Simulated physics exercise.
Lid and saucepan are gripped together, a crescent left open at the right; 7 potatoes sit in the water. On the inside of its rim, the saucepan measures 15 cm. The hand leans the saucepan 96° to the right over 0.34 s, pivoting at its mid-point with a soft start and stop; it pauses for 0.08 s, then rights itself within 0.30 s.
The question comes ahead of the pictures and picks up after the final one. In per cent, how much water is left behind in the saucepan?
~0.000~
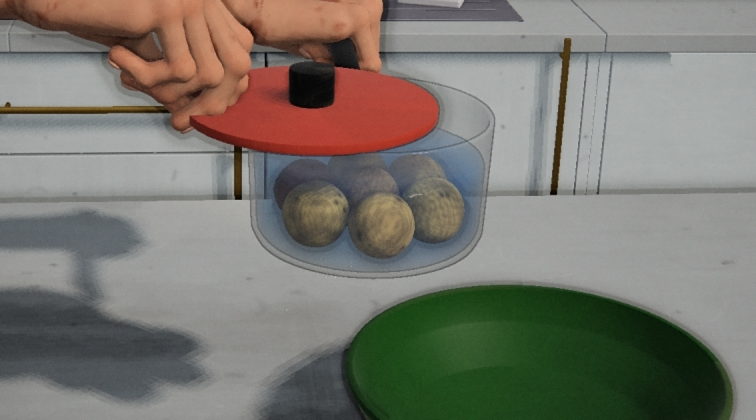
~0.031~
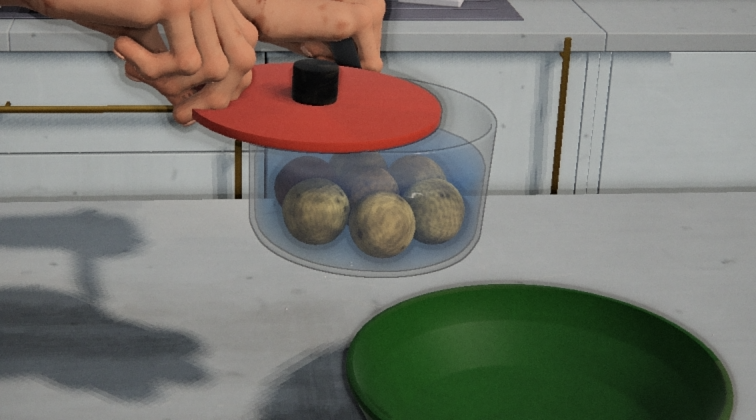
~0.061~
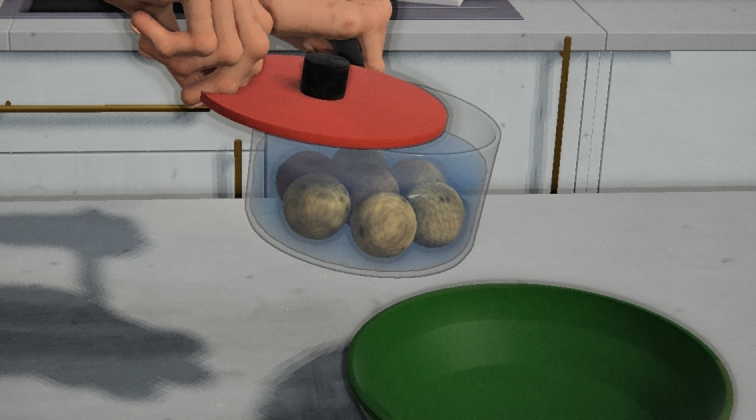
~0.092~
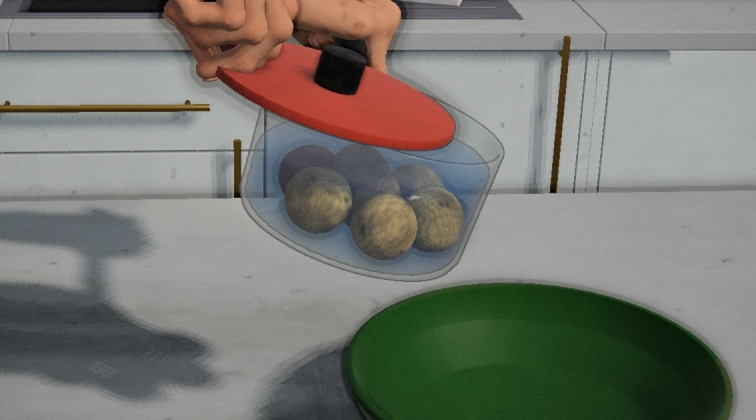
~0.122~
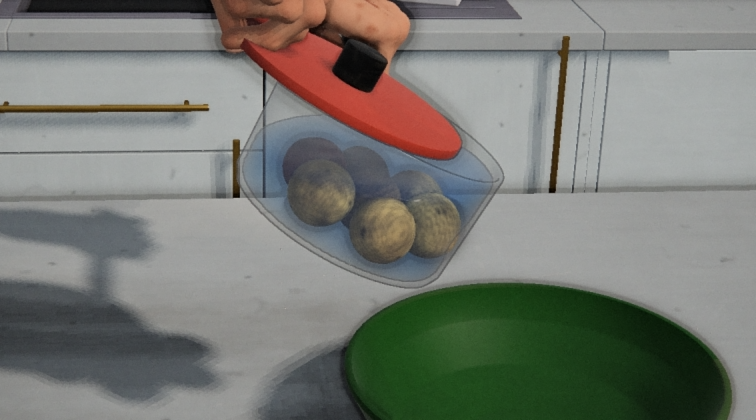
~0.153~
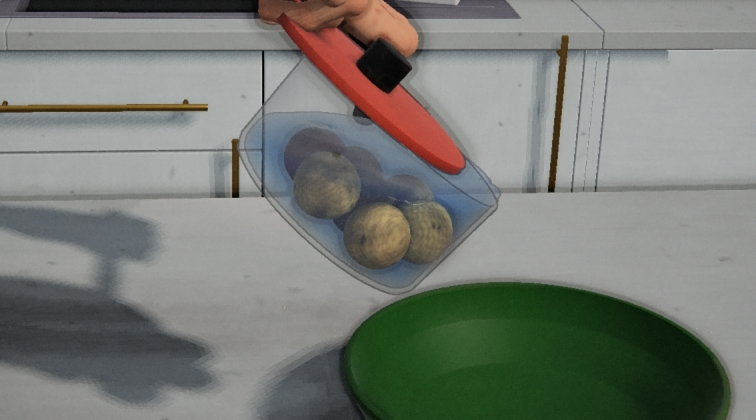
23 %.
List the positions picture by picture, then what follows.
Tilt 0°; pouring edge (490, 114); surface from (255, 154) to (483, 153); the lid's edge is at (434, 105), 32 mm short of the rim, in the first frame.
Tilt 2°; pouring edge (492, 117); surface from (255, 152) to (484, 153), in the second frame.
Tilt 8°; pouring edge (495, 128); surface from (256, 149) to (486, 155), in the third frame.
Tilt 16°; pouring edge (498, 146); surface from (255, 146) to (489, 159), in the fourth frame.
Tilt 27°; pouring edge (498, 170); surface from (251, 143) to (493, 166), in the fifth frame.
Tilt 40°; pouring edge (491, 197); surface from (248, 129) to (476, 172); 1 per cent is over the edge; the lid's edge is at (458, 156), 32 mm short of the rim, in the sixth frame.
Then, 0.30 s in, the tilt is 92° and 59 per cent of the water is still in the saucepan.
Then, 0.40 s in, the tilt is 96° and 37 per cent of the water is still in the saucepan.
Then, 0.51 s in, the tilt is 76° and 27 per cent of the water is still in the saucepan.
Then, 0.63 s in, the tilt is 20° and 23 per cent of the water is still in the saucepan.
Finally, 23 per cent of the water is still in the saucepan.
